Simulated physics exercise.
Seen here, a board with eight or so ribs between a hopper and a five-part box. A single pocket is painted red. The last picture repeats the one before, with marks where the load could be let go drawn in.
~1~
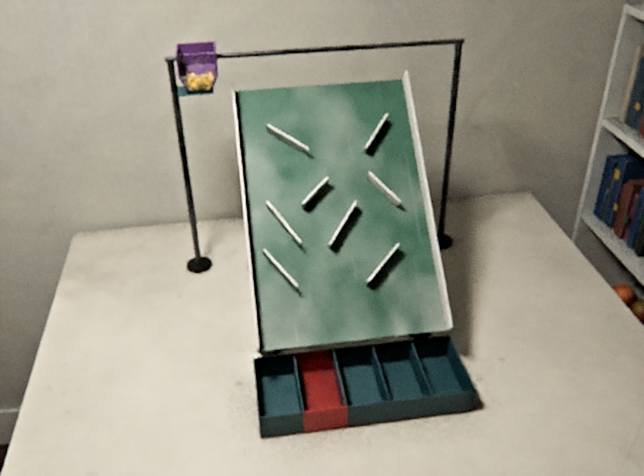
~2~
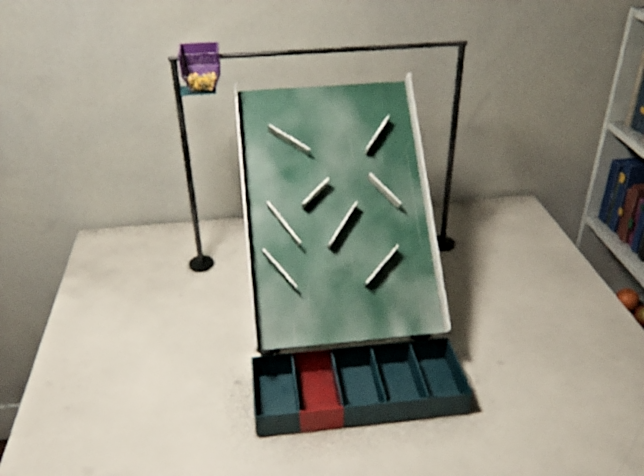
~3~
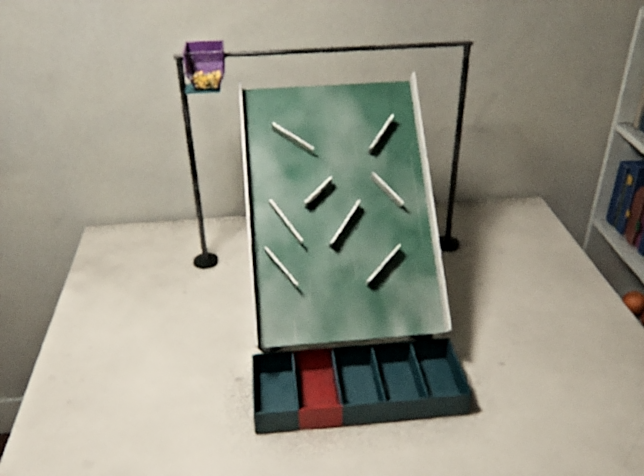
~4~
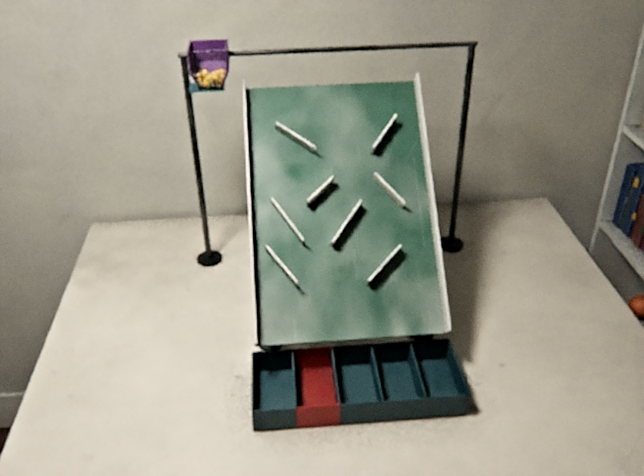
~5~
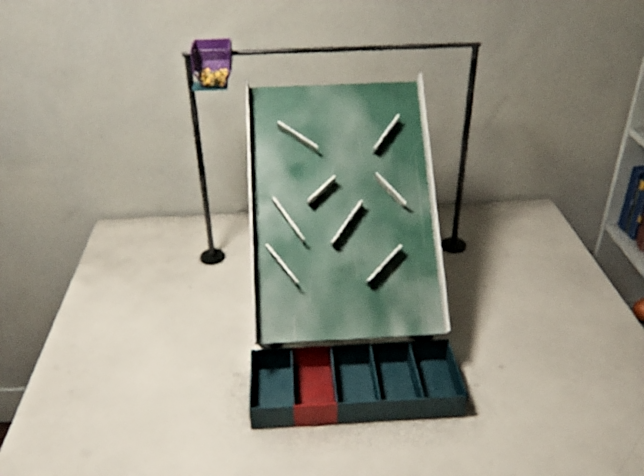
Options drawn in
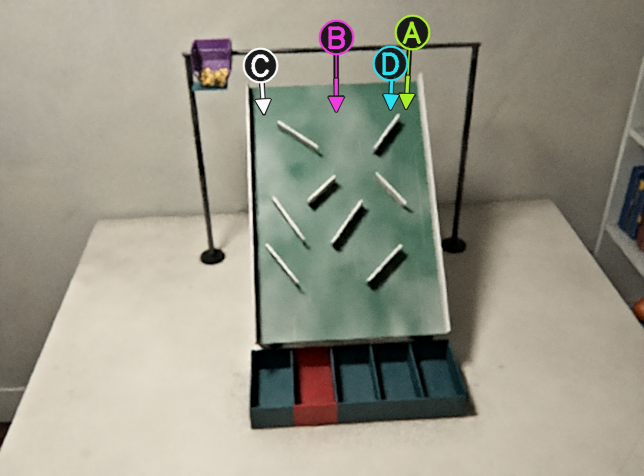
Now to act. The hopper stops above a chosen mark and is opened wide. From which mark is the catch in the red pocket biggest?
B.
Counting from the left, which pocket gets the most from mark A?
The fifth from the left.
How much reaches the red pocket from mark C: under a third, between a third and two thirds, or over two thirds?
Mark C gives under a third.
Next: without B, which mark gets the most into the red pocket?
That would be D.
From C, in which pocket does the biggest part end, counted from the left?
It is the first one.
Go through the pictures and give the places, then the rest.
In the first picture, hopper at (200, 82), puffed corn balls, door shut.
In the second picture, ribs (269, 125) to (310, 149), (367, 149) to (389, 115), (303, 204) to (329, 178).
In the third picture, ribs (373, 173) to (403, 203), (270, 200) to (302, 241), (331, 243) to (360, 200).
In the fourth picture, ribs (266, 245) to (298, 283), (368, 281) to (401, 245).
In the fifth picture, red pocket at (316, 413), number 2 of 5 from the left.
On the marked copy, mark A meets the board at (406, 103); mark B meets the board at (336, 106); mark C meets the board at (263, 108); mark D meets the board at (390, 104).
With A, none in the red pocket, all in other pockets.
With B, about two thirds in the red pocket, about a third in other pockets.
With C, a small part in the red pocket, most in other pockets, a small part outside the box.
With D, about a third in the red pocket, about two thirds in other pockets.
